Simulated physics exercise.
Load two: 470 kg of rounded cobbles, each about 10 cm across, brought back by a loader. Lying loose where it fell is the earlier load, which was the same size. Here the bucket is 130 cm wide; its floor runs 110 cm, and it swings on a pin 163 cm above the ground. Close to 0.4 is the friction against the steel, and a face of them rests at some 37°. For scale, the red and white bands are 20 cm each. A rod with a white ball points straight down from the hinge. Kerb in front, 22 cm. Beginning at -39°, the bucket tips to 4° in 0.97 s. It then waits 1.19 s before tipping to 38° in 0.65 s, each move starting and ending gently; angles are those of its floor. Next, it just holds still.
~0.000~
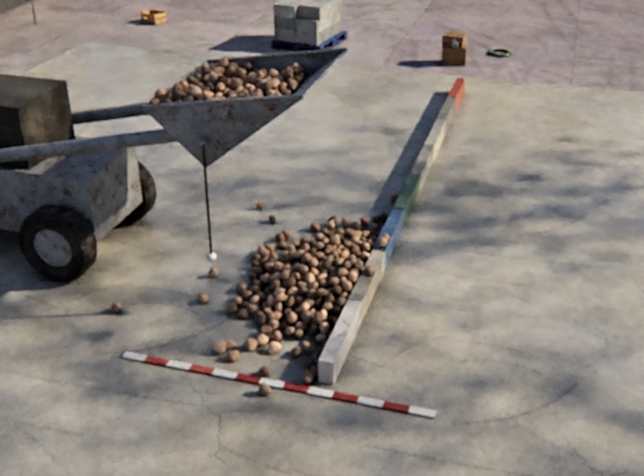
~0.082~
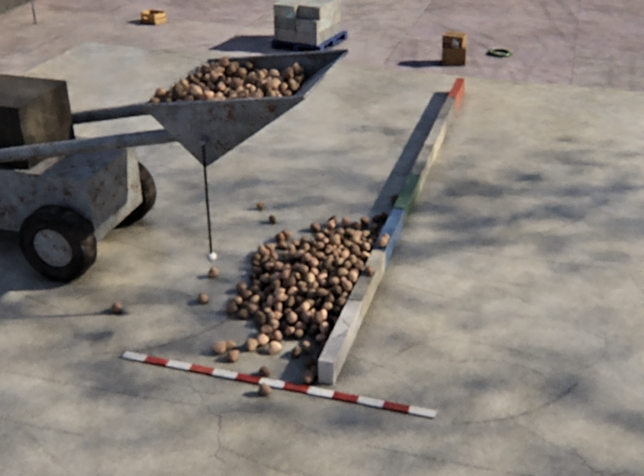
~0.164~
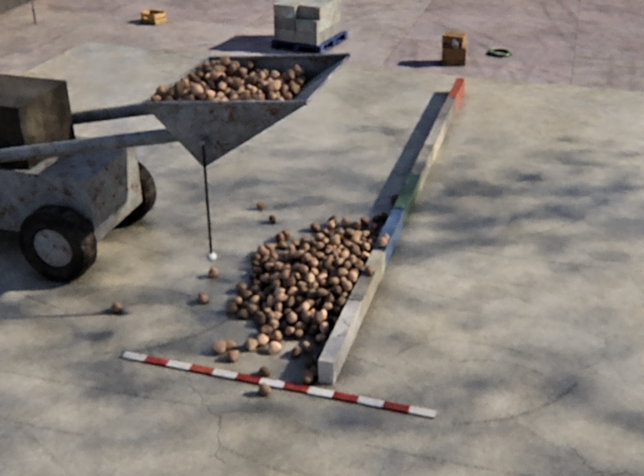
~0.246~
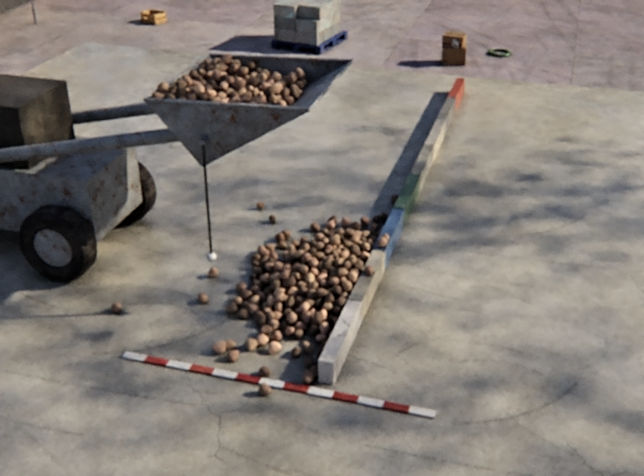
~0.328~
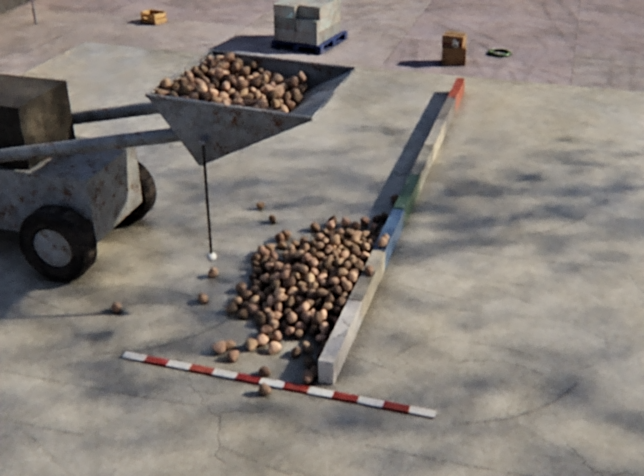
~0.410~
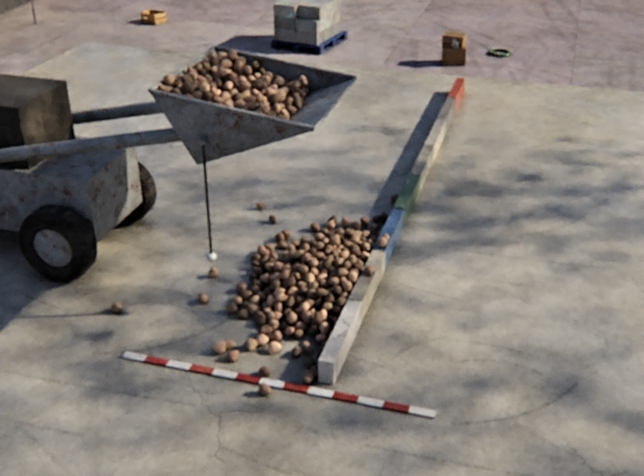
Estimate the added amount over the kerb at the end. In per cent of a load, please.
Roughly 46 per cent of a load.
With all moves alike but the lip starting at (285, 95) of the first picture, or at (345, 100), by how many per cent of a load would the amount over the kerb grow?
The first position would add some 25 per cent, the second some 90.
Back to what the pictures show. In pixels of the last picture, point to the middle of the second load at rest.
Their centre rests close to (366, 281).
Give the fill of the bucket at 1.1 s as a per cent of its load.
Close to 100 per cent of the load.
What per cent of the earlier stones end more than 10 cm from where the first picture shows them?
5 %.
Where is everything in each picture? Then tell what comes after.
In the first picture, the bucket is at -39°, its lip at (303, 97); the top of the load is at (252, 73). The earlier load is highest near (340, 258), 27 cm above ground level, 100 % on this side of the kerb.
The second picture shows lip at (304, 98), floor tilted -38°, highest stones at (243, 75); the stones move at 0.1 m/s on average.
In the third picture, the bucket is at -36°, its lip at (306, 103); the top of the load is at (236, 72); the stones move at 0.2 m/s on average.
In the fourth picture, the bucket is at -32°, its lip at (309, 110); the top of the load is at (211, 69); the stones move at 0.2 m/s on average.
The fifth picture shows lip at (312, 119), floor tilted -28°, highest stones at (211, 66); the stones move at 0.2 m/s on average.
The sixth picture shows lip at (315, 129), floor tilted -22°, highest stones at (214, 63); the stones move at 0.3 m/s on average.
After 0.7 s the floor is at -3°; in per cent of one load, 100 in the bucket, 100 on this side of the kerb; the foremost stones are at (370, 260).
After 1.1 s the floor is at 4°; in per cent of one load, 100 in the bucket, 100 on this side of the kerb; the foremost stones are at (370, 260).
After 3.3 s the floor is at 38°; in per cent of one load, 27 in the bucket, 170 on this side of the kerb, 3 over the kerb; the foremost stones are at (392, 292).
After 6.1 s the floor is at 38°; in per cent of one load, 0 in the bucket, 154 on this side of the kerb, 46 over the kerb; the foremost stones are at (628, 315). Net gain over the kerb, 46.
